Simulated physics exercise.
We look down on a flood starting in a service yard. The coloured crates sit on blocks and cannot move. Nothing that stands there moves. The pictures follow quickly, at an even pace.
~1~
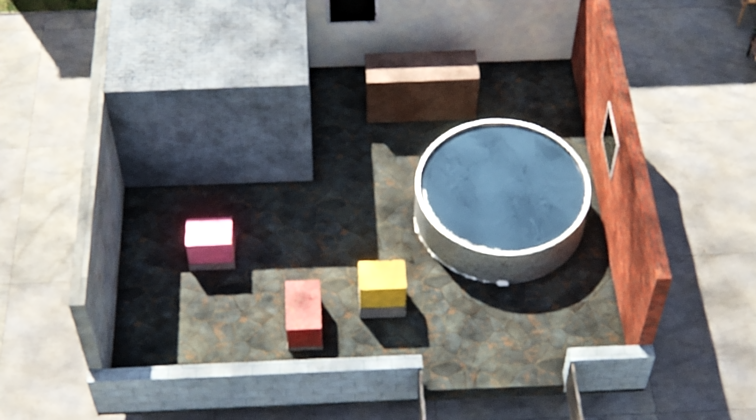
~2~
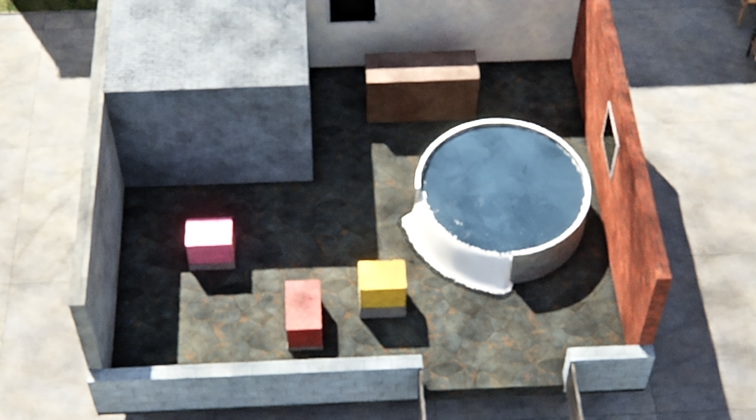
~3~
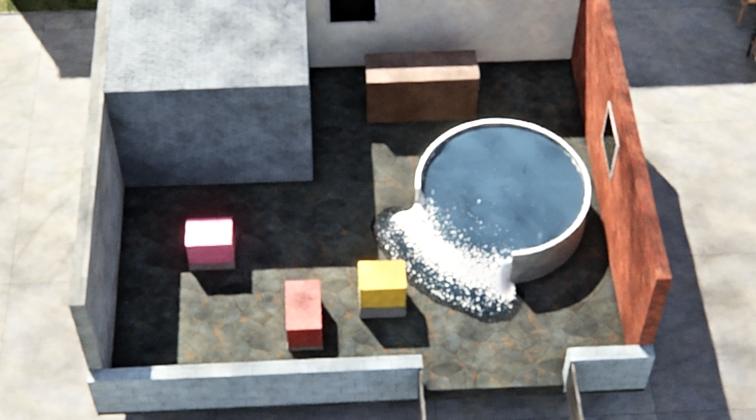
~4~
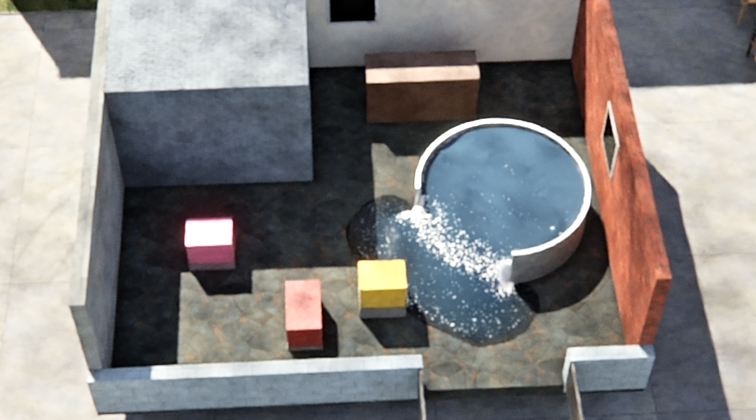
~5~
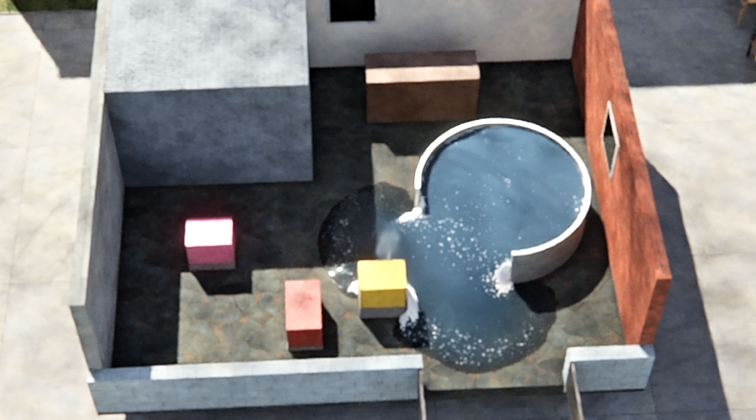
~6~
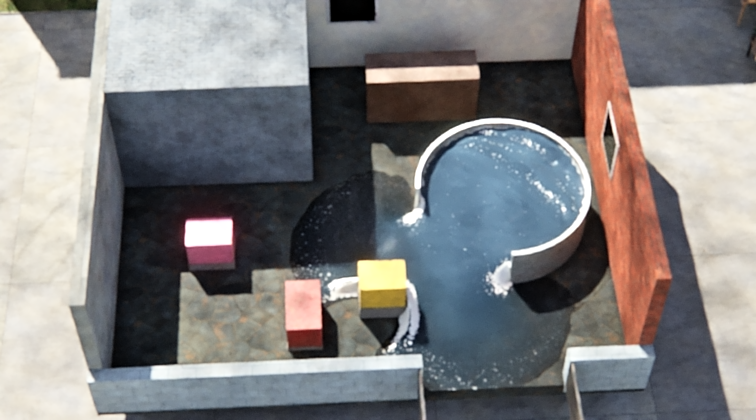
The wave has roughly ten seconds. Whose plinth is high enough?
The red crate is wetted; the yellow crate is wetted; the pink crate is wetted.
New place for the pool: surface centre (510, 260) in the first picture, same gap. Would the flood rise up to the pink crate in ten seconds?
My reading: Pink is spared.
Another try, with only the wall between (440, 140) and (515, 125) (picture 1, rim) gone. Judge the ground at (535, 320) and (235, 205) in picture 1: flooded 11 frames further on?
In that order: Clear, not flooded.
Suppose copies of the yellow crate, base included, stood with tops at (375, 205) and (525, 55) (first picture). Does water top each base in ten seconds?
In that order: Is topped, escapes it.
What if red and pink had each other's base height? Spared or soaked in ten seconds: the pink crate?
The pink one is wetted.
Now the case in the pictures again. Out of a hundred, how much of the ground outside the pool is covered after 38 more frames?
Some 60 per cent.
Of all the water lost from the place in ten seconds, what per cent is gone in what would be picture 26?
Near 55 in a hundred.
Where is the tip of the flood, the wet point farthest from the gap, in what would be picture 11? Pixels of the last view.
Close to (158, 317).
A moment on, water covers 40 % of the floor; the red crate water round its plinth, the yellow crate water round its plinth, the pink crate water round its plinth.
Next, water covers 50 % of the floor; the red crate water round its plinth, the yellow crate water round its plinth, the pink crate water round its plinth.
Then, water covers 55 % of the floor; the red crate water round its plinth, the yellow crate water round its plinth, the pink crate water round its plinth.
Later, water covers 60 % of the floor; the red crate water round its plinth, the yellow crate water round its plinth, the pink crate water round its plinth.
In the end, water covers 80 % of the floor; the red crate was topped, the yellow crate was topped, the pink crate was topped.
